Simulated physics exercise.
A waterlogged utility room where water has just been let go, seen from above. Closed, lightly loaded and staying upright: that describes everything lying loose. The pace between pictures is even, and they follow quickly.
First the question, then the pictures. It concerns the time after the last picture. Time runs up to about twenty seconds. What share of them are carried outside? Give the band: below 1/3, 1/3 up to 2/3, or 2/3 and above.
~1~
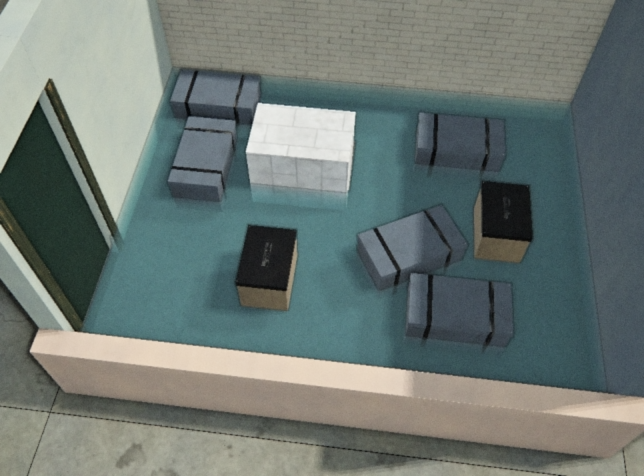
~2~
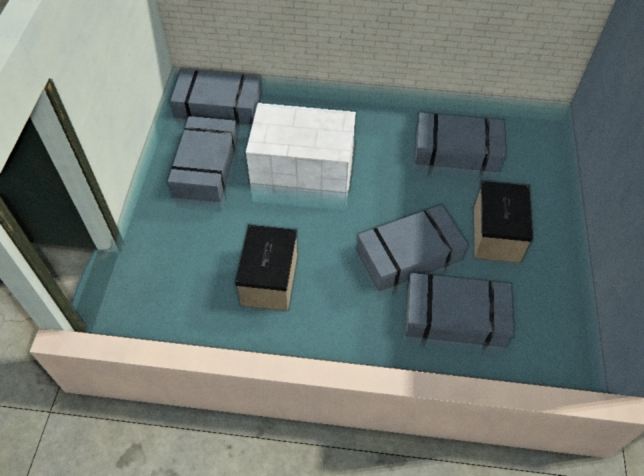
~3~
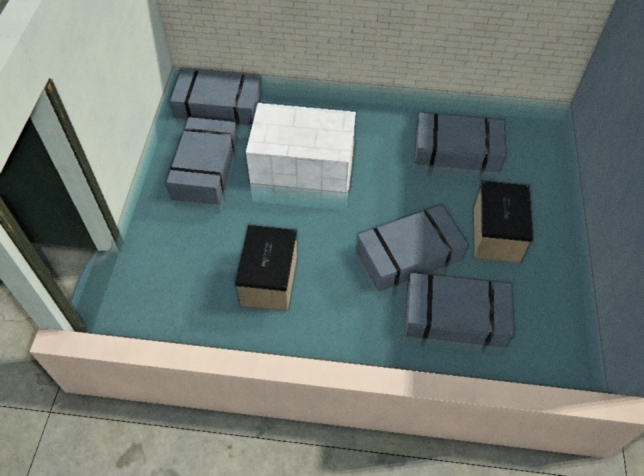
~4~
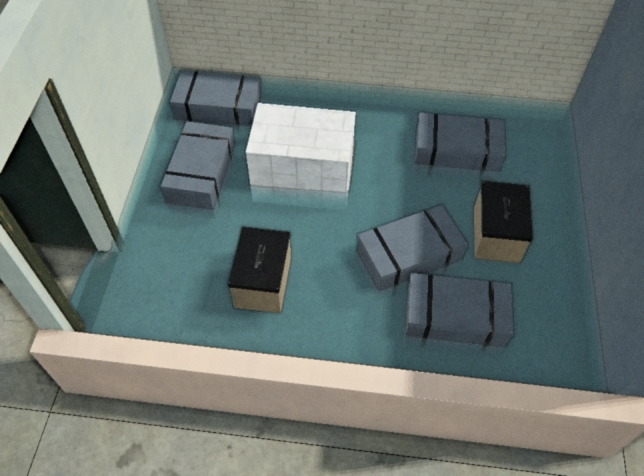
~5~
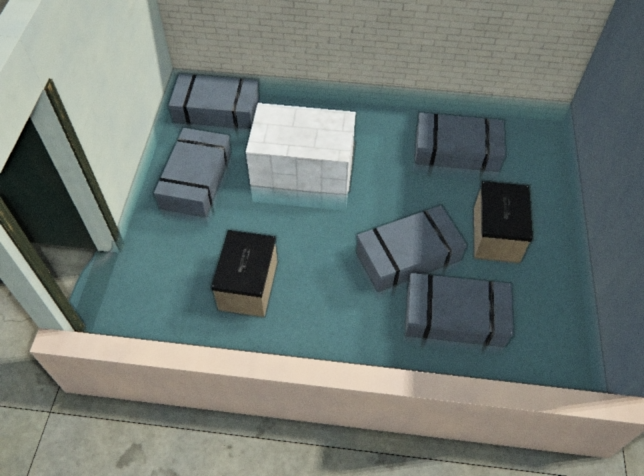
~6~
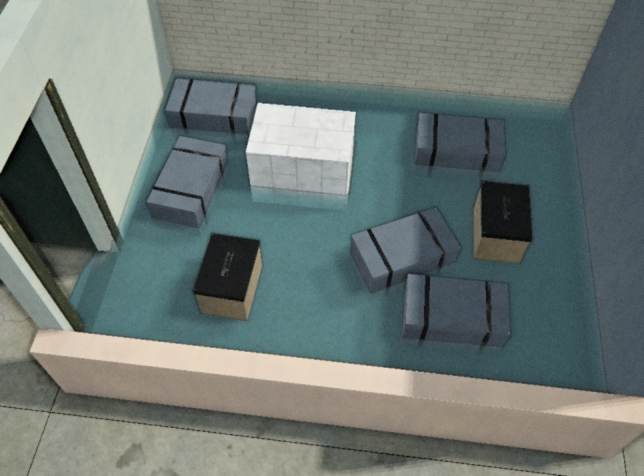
Bottom third.
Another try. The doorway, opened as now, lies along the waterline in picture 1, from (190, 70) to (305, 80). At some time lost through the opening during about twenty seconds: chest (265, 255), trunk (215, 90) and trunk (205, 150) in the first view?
Item one: Leaves; item two: Leaves; item three: Leaves.
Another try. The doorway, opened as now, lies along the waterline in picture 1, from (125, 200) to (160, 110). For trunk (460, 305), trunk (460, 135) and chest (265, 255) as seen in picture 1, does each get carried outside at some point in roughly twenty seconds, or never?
First held back, then held back, then flushed away.
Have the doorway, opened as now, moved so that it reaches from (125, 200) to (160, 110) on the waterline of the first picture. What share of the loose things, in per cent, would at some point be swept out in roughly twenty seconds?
About 40 per cent.
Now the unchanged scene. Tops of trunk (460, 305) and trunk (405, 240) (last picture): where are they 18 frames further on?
Near (327, 312) and (238, 258).
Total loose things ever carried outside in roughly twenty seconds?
The number is 2.
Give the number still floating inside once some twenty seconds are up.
Well, I'd say 1.
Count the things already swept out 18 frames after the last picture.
I make it 2.
A moment on, 0 of 7 are out; 7 afloat.
Next, 2 of 7 are out; 5 afloat.
Later, 2 of 7 are out; 1 afloat.
In the end, 2 of 7 are out; 1 afloat.
